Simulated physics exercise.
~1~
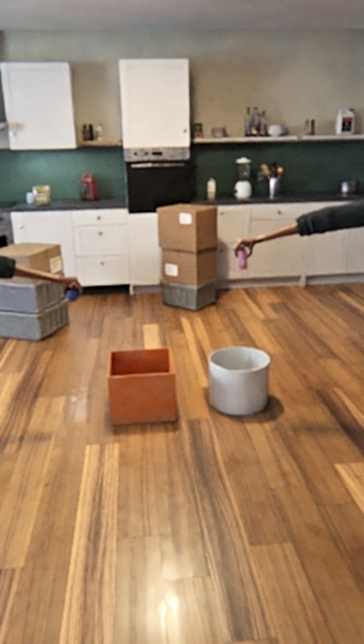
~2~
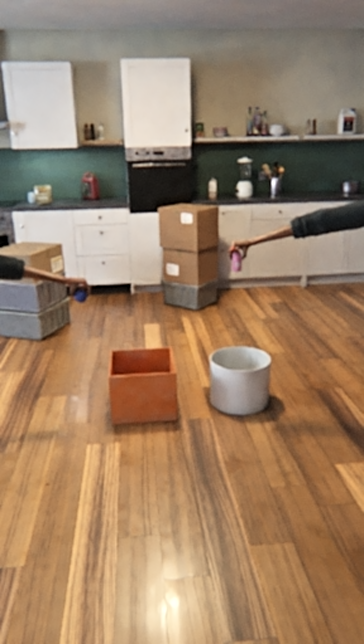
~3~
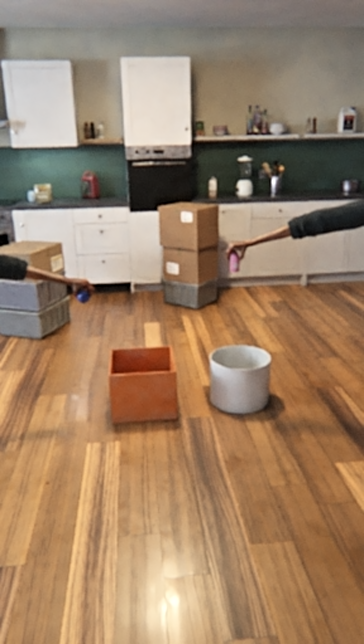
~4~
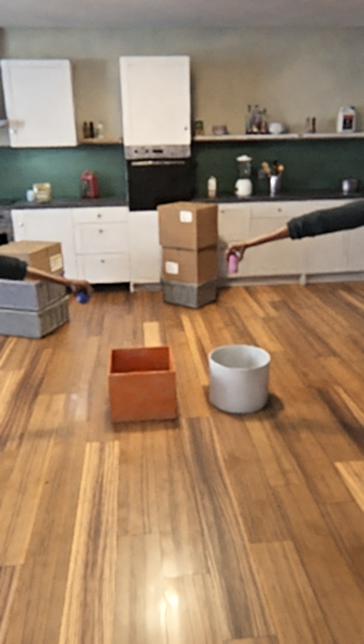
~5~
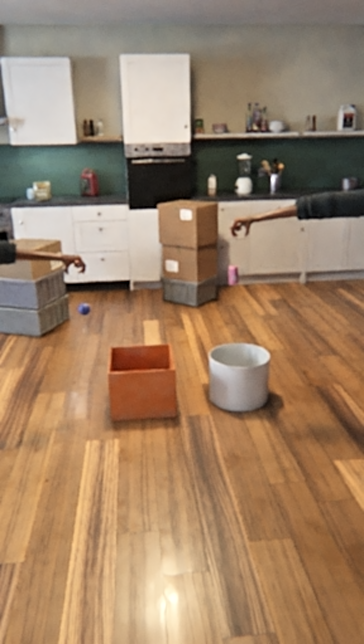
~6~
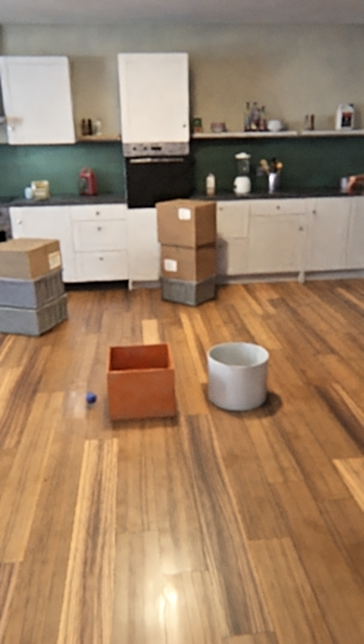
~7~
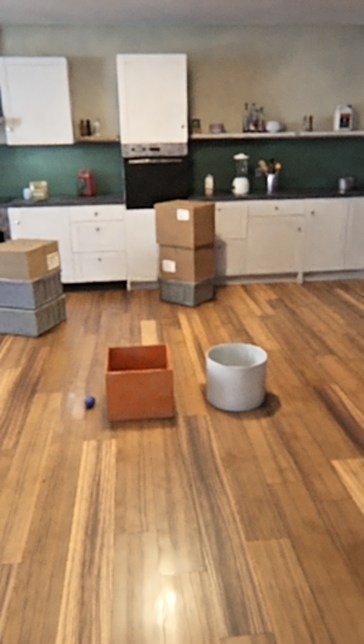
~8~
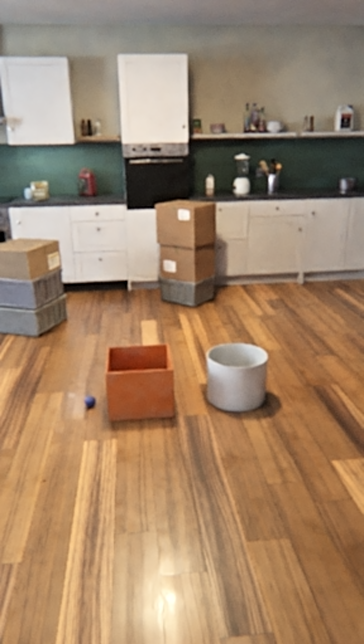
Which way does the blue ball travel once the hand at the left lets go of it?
The blue ball moves down, falling from the hand until it rests on the wooden floor beside the reddish-brown basket.
